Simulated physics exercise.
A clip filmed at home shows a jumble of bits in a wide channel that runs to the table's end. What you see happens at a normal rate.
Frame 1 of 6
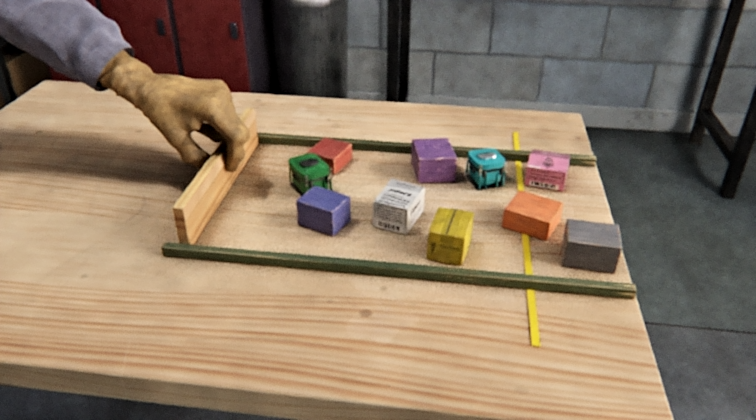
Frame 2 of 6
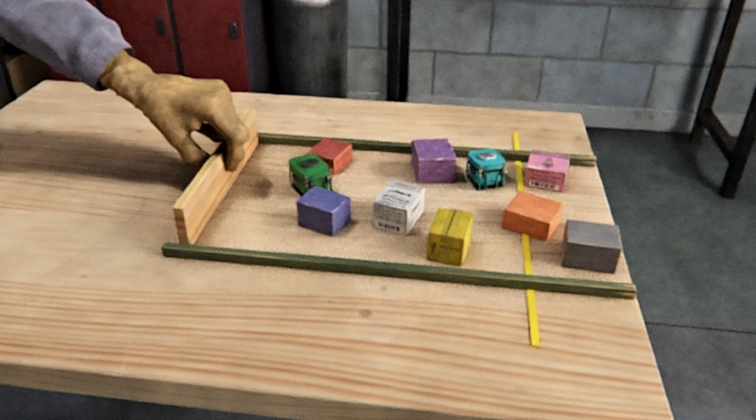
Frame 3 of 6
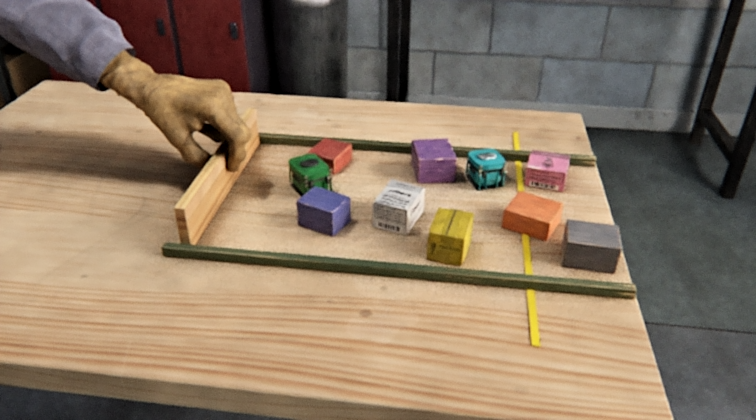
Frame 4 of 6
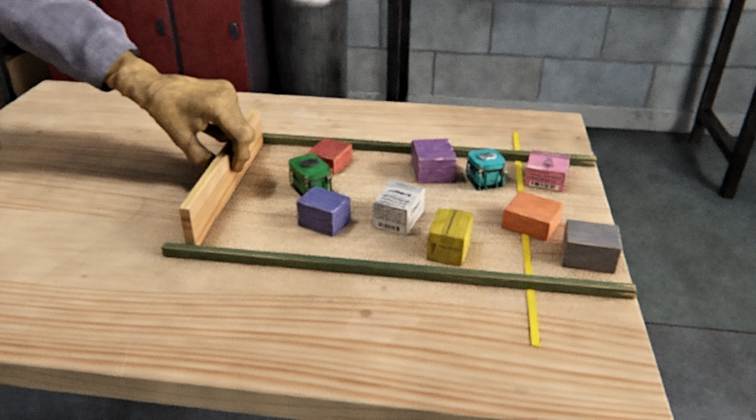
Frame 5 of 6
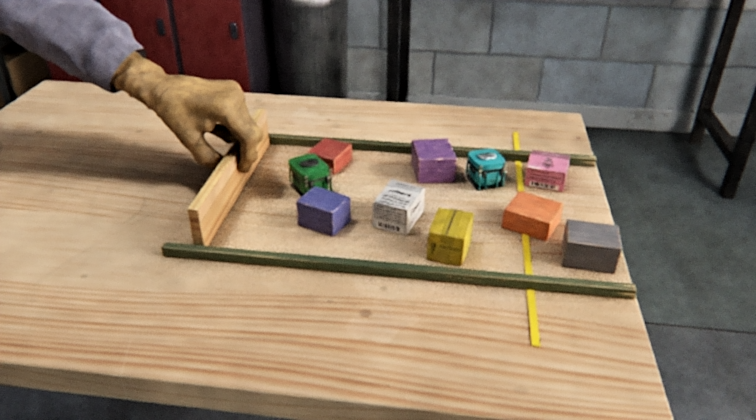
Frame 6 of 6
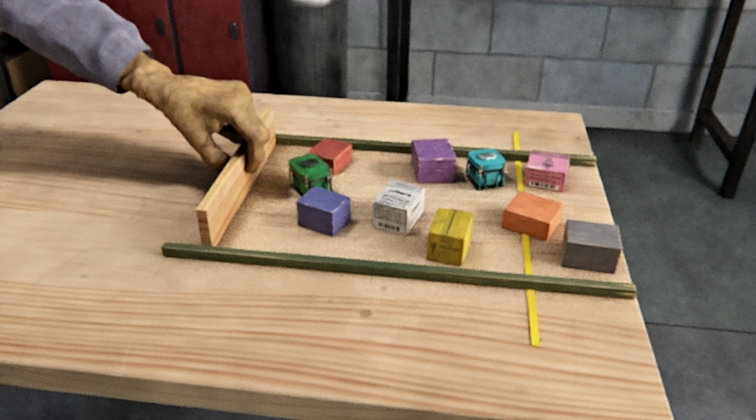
The footage shows a gloved hand holding a wooden board upright between two dark green rails on a table, then sliding it slightly right toward a scatter of coloured blocks, which stay still around a yellow tape line.
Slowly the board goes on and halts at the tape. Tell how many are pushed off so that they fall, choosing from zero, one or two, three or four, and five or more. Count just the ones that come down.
Pushes off three or four.
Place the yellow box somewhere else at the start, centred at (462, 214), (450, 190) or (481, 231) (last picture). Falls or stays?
Spot by spot, it drops away, then stays put, then stays put.
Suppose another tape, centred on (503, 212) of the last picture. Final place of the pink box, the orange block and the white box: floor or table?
In short: Pink box gone, orange block safe, white box safe.
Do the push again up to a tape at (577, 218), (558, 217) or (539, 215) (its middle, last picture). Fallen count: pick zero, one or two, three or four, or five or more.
Lab note - count per position: More than four; five or over; three or four.
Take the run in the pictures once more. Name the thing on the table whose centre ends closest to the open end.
Grey block.
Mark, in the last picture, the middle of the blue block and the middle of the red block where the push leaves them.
You'll find the blue block at roughly (549, 225) and the red block at roughly (537, 169).
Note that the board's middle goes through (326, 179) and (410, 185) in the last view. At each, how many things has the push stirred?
By the first moment it's 3, by the second it's 7.
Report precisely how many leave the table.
3.
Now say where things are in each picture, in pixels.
Grey block (591, 246); pink box (547, 170); orange block (533, 215); board (222, 171); tape (523, 214), in the first frame.
Pink box (547, 170); yellow box (450, 236), in the second frame.
Orange block (533, 215); turquoise case (486, 169), in the third frame.
Grey block (591, 246); purple block (433, 160), in the fourth frame.
Pink box (547, 170); green case (310, 177), in the fifth frame.
Grey block (591, 246); pink box (547, 170); orange block (533, 215); board (242, 172); tape (523, 214), in the sixth frame.
Soon after, none off yet; grey block at rest near (591, 246); pink box at rest near (547, 170); orange block at rest near (533, 215).
In the end, the number that fall off is three or four; gone, turquoise case, orange block and pink box.
